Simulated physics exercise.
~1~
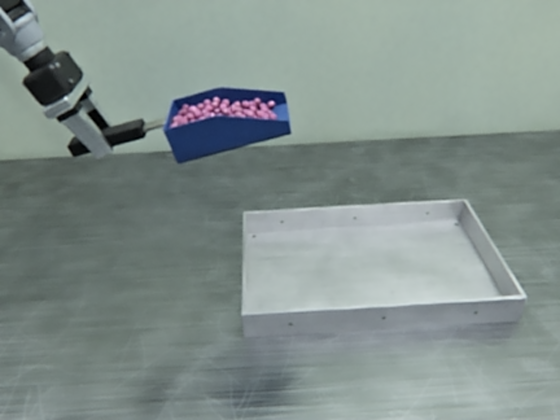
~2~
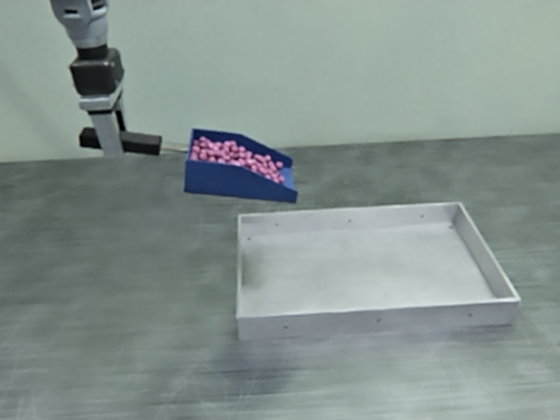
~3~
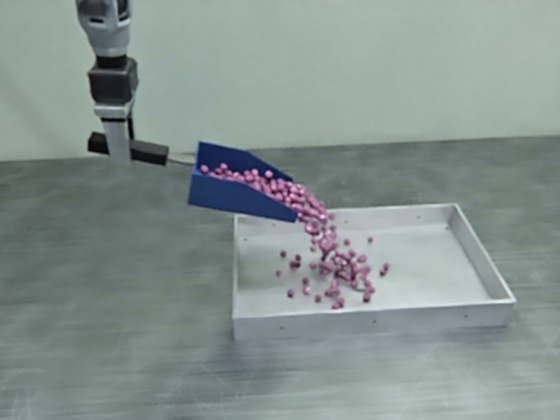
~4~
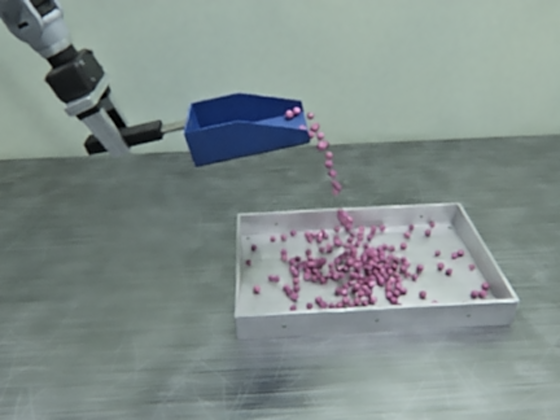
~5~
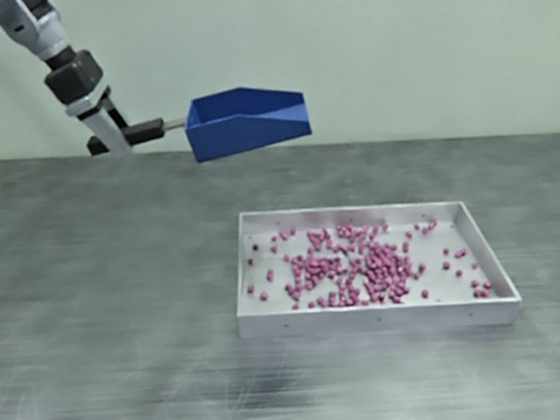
The clip shows a robot arm lowering and tipping a blue scoop of pink beads, which pour into a shallow grey tray to its lower right. The arm then raises and levels the scoop as the last beads fall, leaving them scattered across the tray.
